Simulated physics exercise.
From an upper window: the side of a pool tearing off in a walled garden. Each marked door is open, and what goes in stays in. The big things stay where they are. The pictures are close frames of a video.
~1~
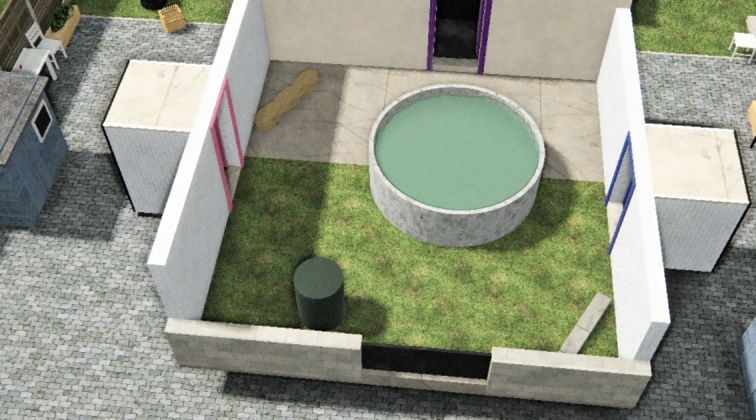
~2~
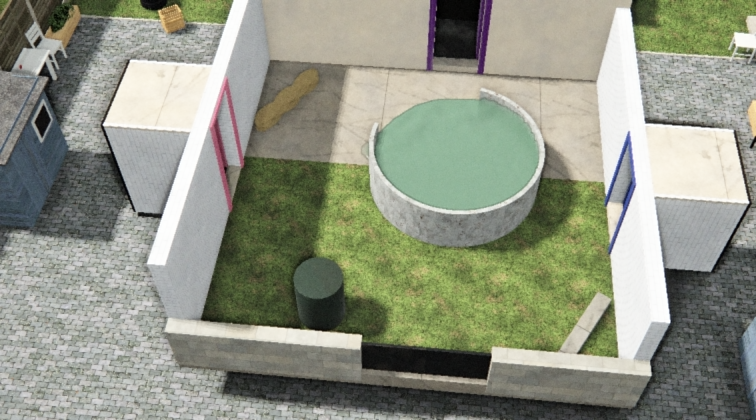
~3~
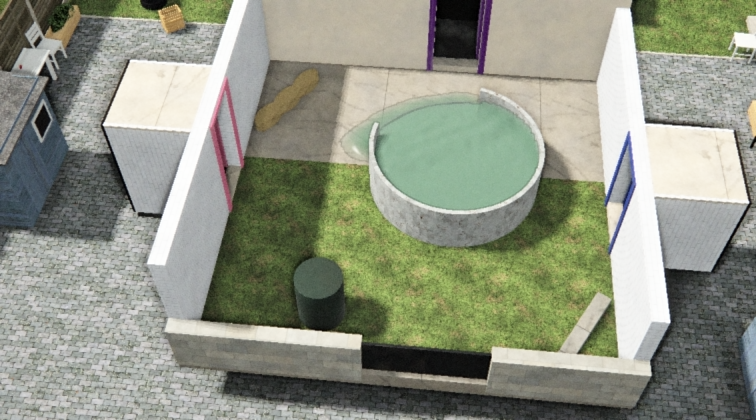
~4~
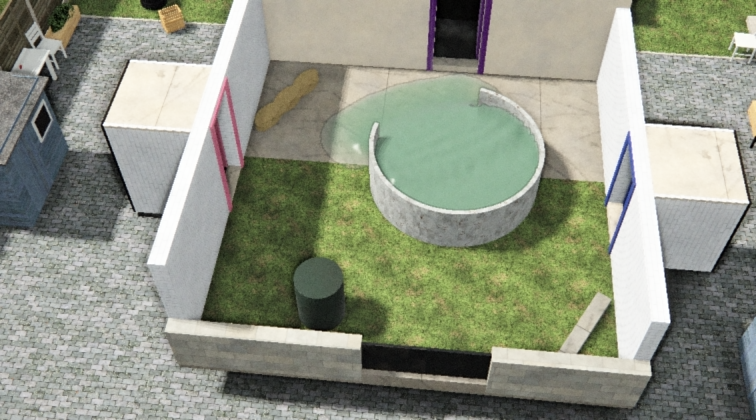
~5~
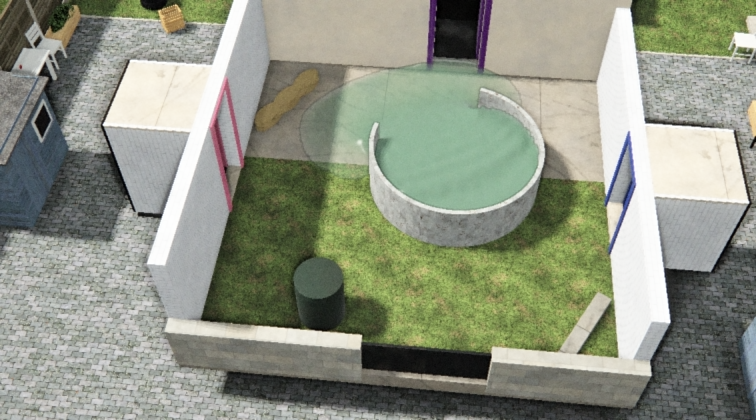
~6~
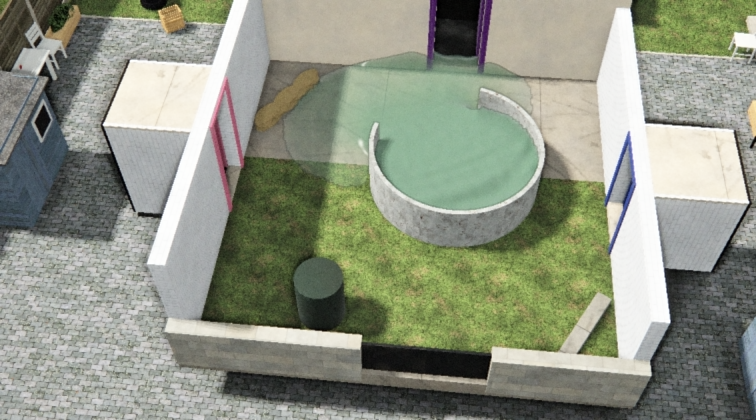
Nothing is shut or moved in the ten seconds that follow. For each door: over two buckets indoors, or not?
The pink door lets in a lot; the purple door lets in a lot; the blue door admits no more than that.
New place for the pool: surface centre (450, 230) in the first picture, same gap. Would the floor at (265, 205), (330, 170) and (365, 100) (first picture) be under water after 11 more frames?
As listed: Under water, under water, covered.
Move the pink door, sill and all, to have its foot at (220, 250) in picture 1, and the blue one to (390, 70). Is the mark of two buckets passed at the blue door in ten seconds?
My reading: The blue door floods.
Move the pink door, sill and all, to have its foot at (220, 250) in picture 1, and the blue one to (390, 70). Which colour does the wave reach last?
It is the door marked pink.
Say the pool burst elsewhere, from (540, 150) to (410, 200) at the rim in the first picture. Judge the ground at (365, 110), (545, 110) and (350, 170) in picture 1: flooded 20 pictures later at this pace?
One after the other: Dry, awash, no water.
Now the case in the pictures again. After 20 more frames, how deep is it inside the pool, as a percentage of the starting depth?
Roughly 28 per cent.
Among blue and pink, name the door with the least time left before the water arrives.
That is the pink door.
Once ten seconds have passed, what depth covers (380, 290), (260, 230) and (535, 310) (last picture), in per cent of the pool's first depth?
Roughly 14, 16 and 20 per cent, in turn.
A moment on, water covers 30 % of the floor; the pink door not reached, the purple door far over two buckets in, the blue door not reached.
Next, water covers 35 % of the floor; the pink door wet at the sill, nothing in, the purple door far over two buckets in, the blue door not reached.
Then, water covers 60 % of the floor; the pink door over two buckets in, the purple door far over two buckets in, the blue door not reached.
Later, water covers 90 % of the floor; the pink door far over two buckets in, the purple door far over two buckets in, the blue door wet at the sill, nothing in.
In the end, water covers 95 % of the floor; the pink door far over two buckets in, the purple door far over two buckets in, the blue door wet at the sill, nothing in.
